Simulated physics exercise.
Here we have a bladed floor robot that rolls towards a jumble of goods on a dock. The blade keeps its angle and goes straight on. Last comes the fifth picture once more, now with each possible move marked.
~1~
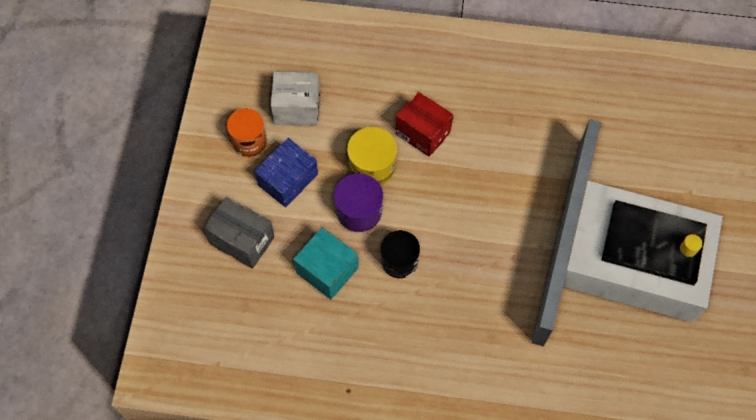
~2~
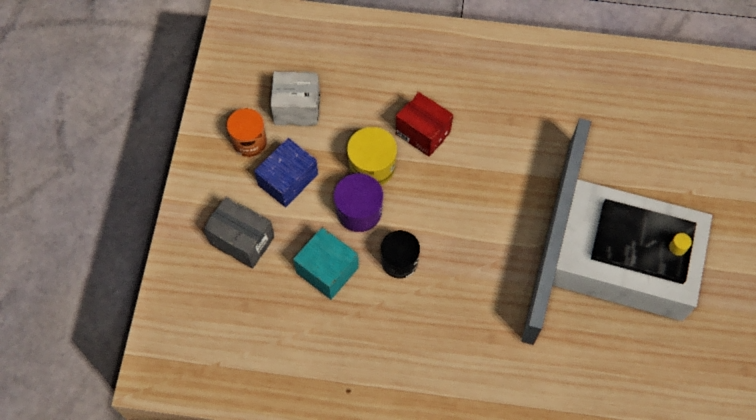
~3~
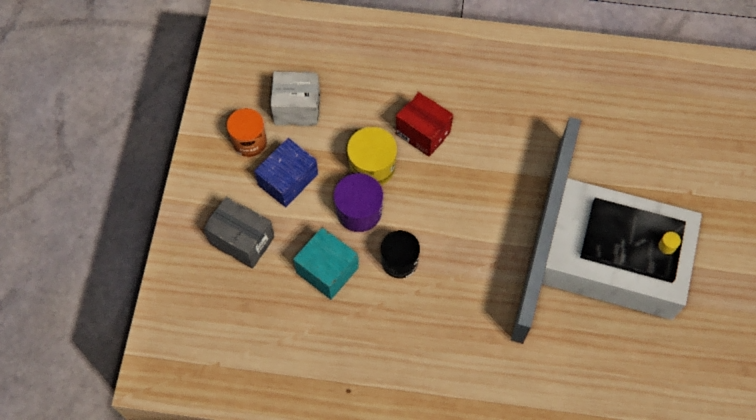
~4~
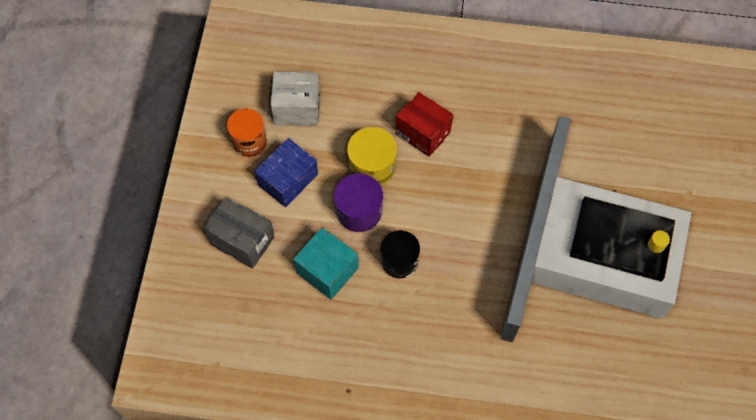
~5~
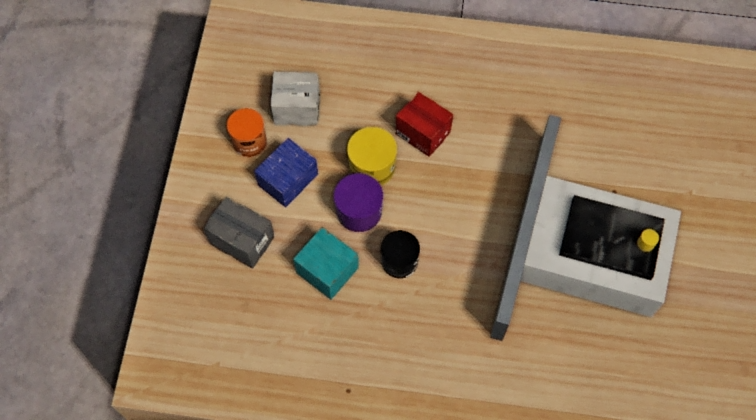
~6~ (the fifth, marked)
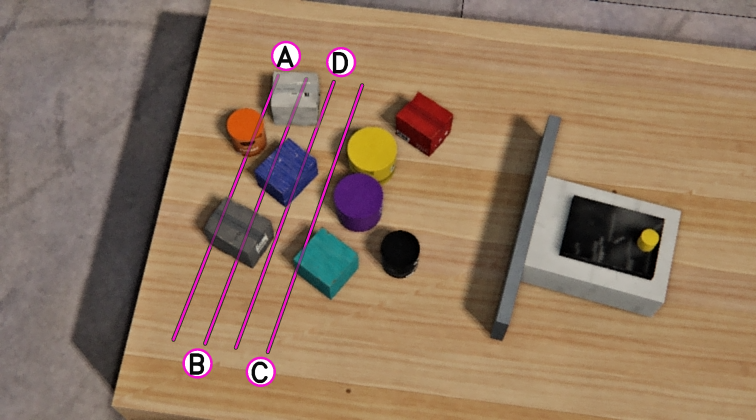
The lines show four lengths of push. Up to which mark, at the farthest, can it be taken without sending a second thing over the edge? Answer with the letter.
Up to line A.
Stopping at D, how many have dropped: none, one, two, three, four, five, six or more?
By then, none.
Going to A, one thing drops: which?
The grey parcel.
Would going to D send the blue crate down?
No.
On the marked copy, A at (229, 200); B at (259, 203); C at (318, 210); D at (288, 207).
Taking A. A third of the way, robot (492, 221); red box (412, 124); black pail (381, 250).
Two thirds of the way, robot (381, 207); grey parcel (221, 227); orange pail (244, 130).
When it is over, robot (298, 197); grey parcel over the edge; blue crate (176, 155); one fallen.
As for the rest, B is within the limit but short; C is within the limit but short; D is within the limit but short.
